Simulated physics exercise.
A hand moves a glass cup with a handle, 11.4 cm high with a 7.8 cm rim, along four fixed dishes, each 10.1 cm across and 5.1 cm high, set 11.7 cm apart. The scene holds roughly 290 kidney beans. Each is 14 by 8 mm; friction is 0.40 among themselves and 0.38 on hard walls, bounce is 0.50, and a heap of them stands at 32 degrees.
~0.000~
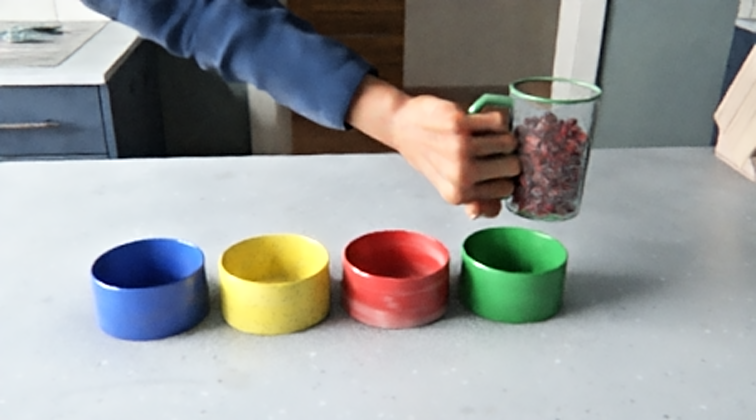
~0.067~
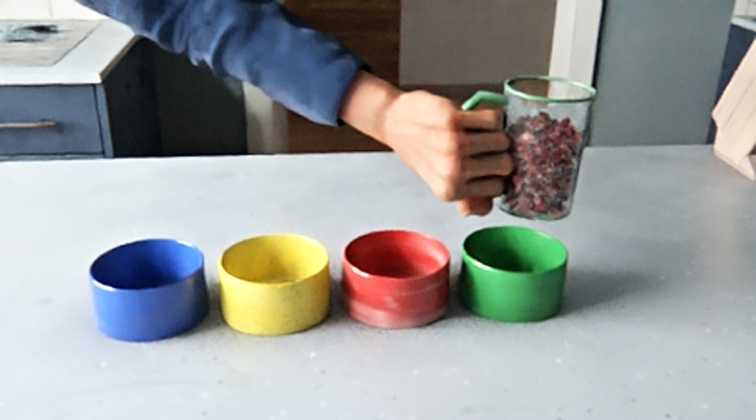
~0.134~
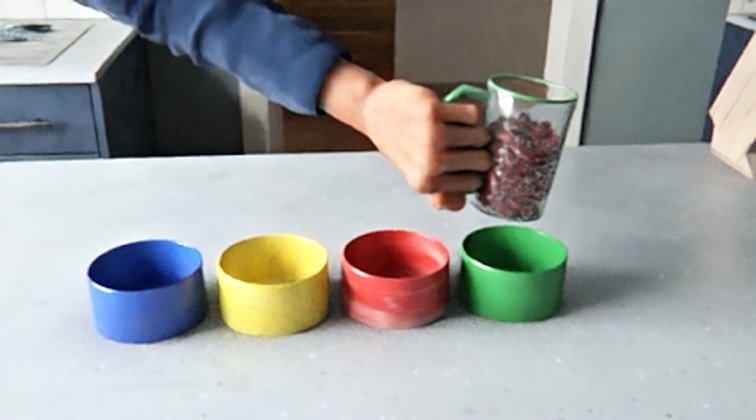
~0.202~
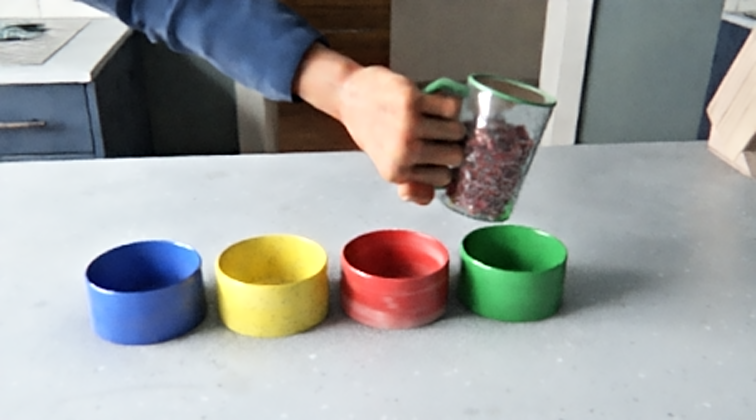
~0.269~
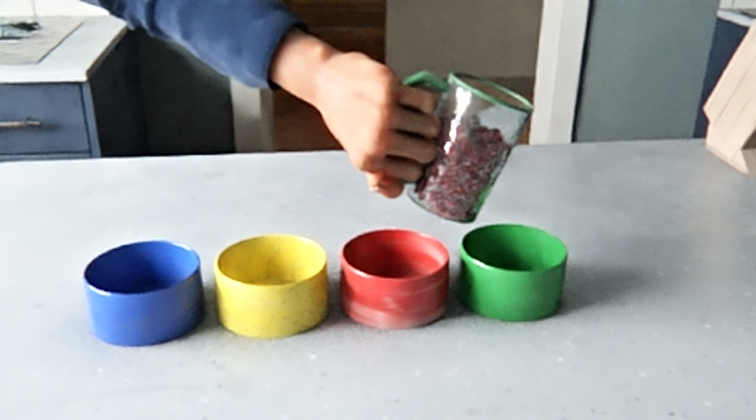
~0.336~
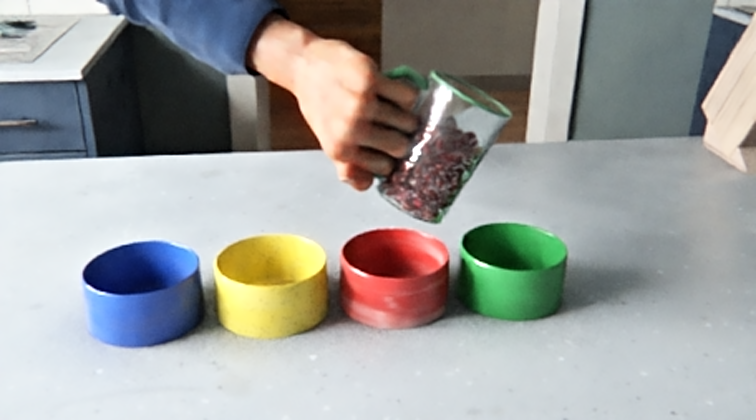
On a pale grey countertop in a kitchen, seen from the front and slightly above, blue cabinets stand in the background. Four round dishes sit in a row, blue, yellow, red and green from left to right, below a hand in a blue sleeve gripping a green-rimmed glass cup of dark red beans. The hand moves the cup leftward from above the green dish toward the red one, tilting it steadily to the right.
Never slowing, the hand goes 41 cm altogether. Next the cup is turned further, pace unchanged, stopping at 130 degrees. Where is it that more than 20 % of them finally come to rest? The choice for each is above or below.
Red - below it, blue - above it, green - below it, yellow - below it, counter - below it.
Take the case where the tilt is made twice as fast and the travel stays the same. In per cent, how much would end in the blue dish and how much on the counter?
The blue dish 0, the counter 10.
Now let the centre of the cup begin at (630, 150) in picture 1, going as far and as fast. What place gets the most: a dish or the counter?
Top spot: Yellow.
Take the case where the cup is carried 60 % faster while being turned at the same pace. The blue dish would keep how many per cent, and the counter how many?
The shares would then be blue 90 and counter 10.
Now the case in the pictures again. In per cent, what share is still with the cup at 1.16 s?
Around 95 in a hundred.
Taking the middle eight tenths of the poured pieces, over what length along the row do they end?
Spread: Around 6 cm.
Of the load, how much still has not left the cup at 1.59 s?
Estimate: Around 0 % of the load.
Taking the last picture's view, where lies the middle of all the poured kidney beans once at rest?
Approximately (158, 291) in the last view.
After 0.83 s, tilt 76 degrees; cup holds 100 %.
Then, at 1.16 s, tilt 108 degrees; cup holds 95 %, blue 5 %.
Then, at 1.59 s, tilt 130 degrees; cup holds 0 %, blue 95 %.
In the end, at 2.4 s, red 0 %, blue 90 %, green 0 %, yellow 0 %, counter 5 %.
